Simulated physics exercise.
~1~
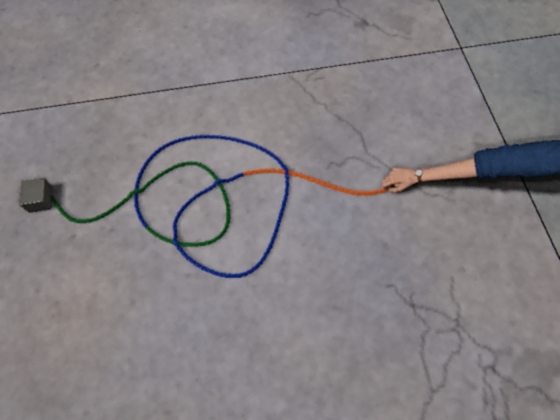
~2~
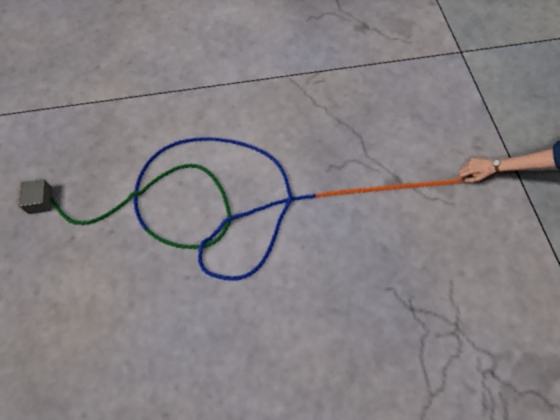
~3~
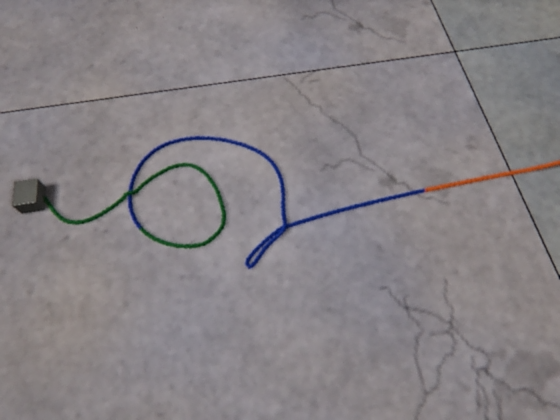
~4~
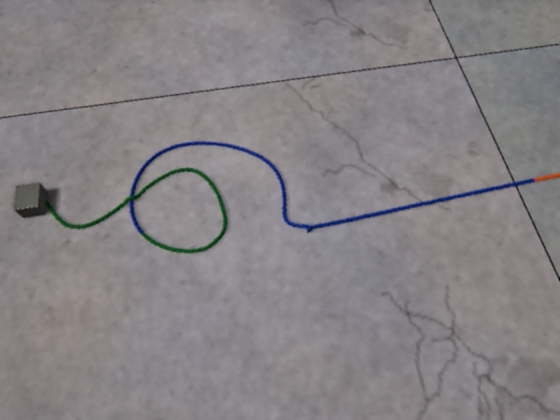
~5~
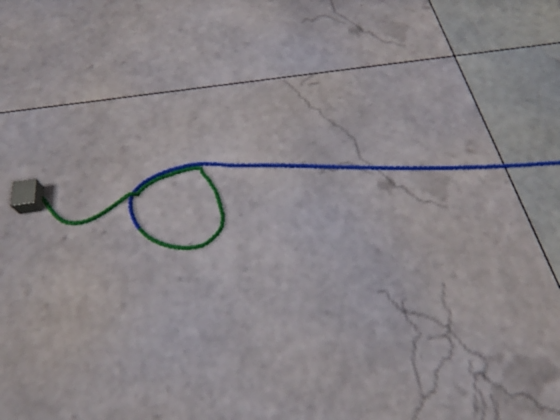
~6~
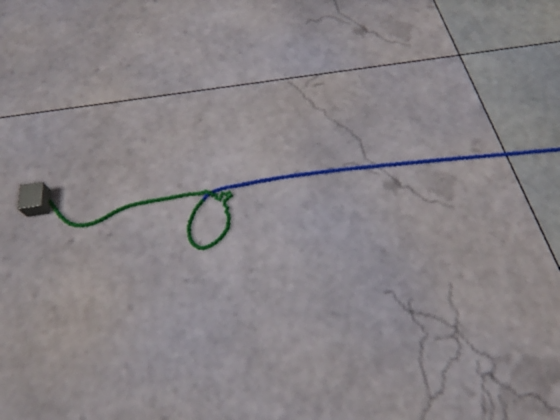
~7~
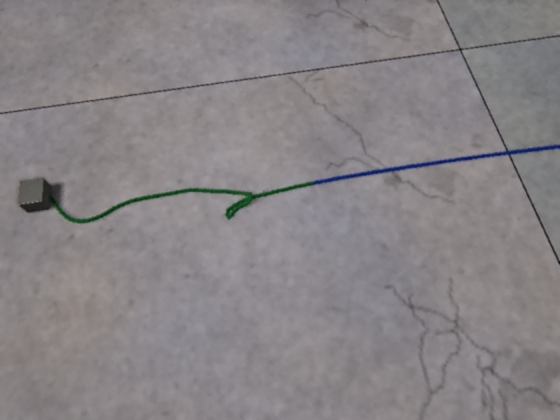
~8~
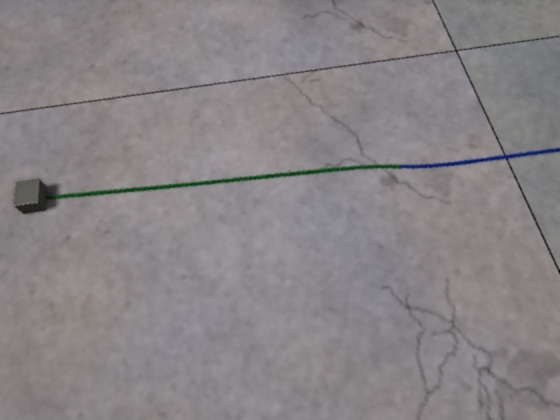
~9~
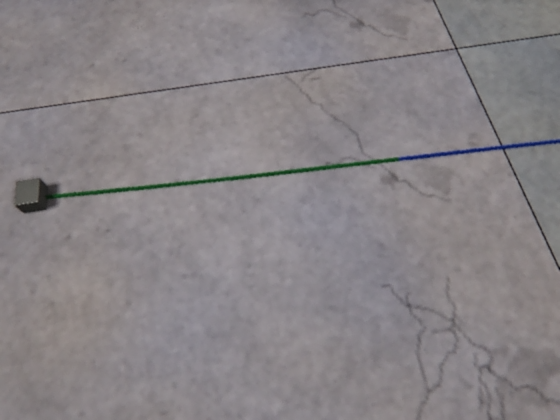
At the start, a rope coloured green, blue and orange lies in overlapping loops on a cracked grey floor, its left end fixed to a small dark block and its orange end held by a hand at the right. The hand pulls the orange end rightward and leaves the view. The blue loops shrink, with one narrowing to a thin fold before it opens out. The remaining green loop then tightens, becomes a small twisted kink, and slips free. Finally the rope stretches straight from the block to the right edge, with no knot left.
